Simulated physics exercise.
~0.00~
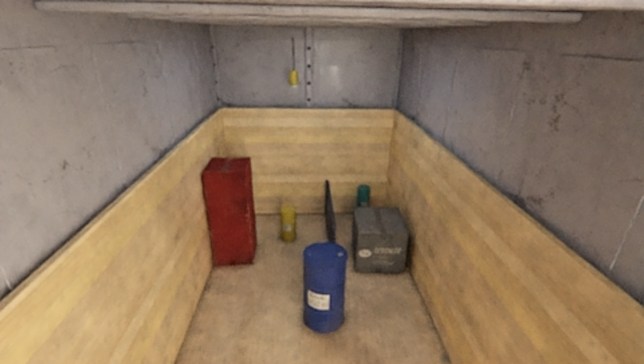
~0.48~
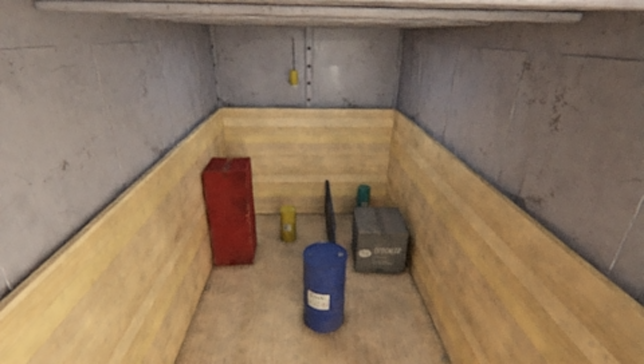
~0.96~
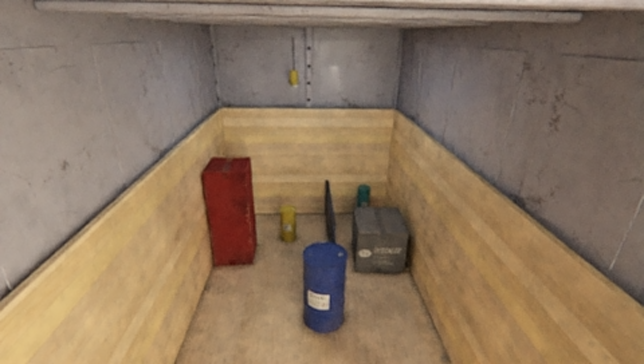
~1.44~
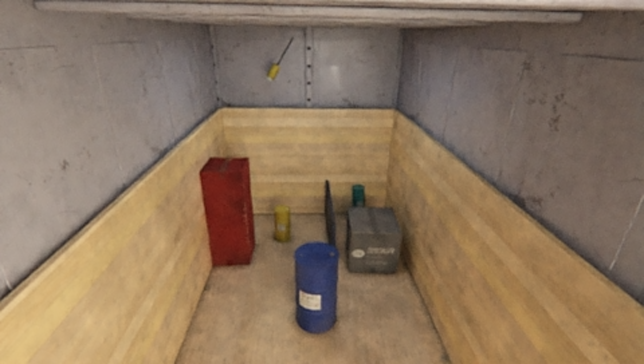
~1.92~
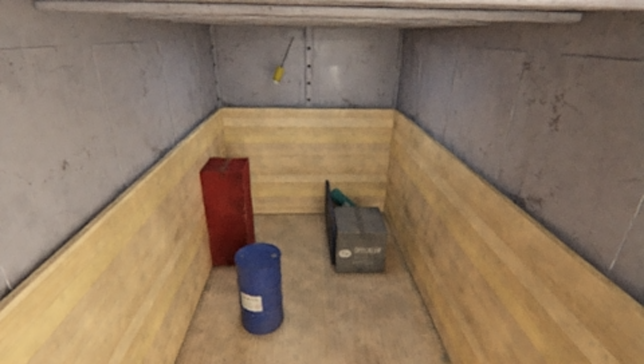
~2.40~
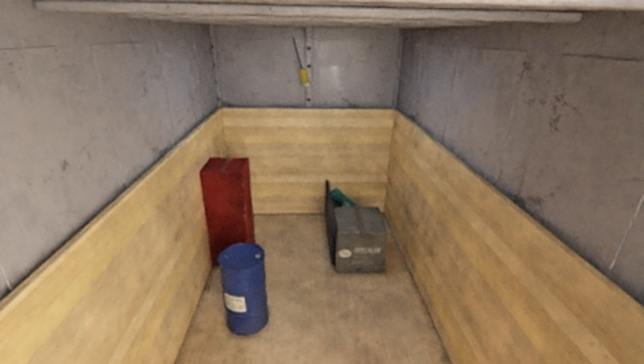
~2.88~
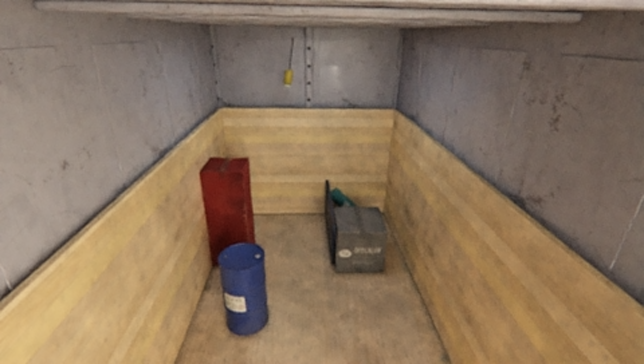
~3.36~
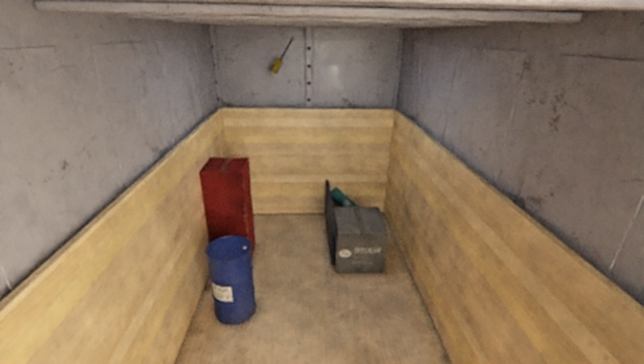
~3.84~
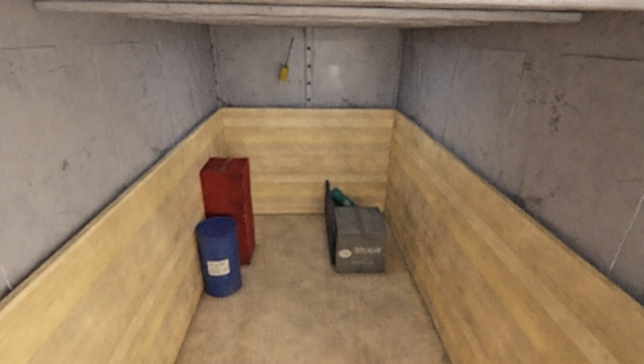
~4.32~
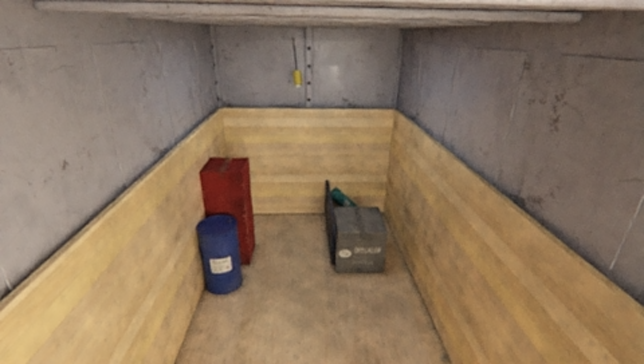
The blue drum slides left across the van floor and ends beside the still red box.
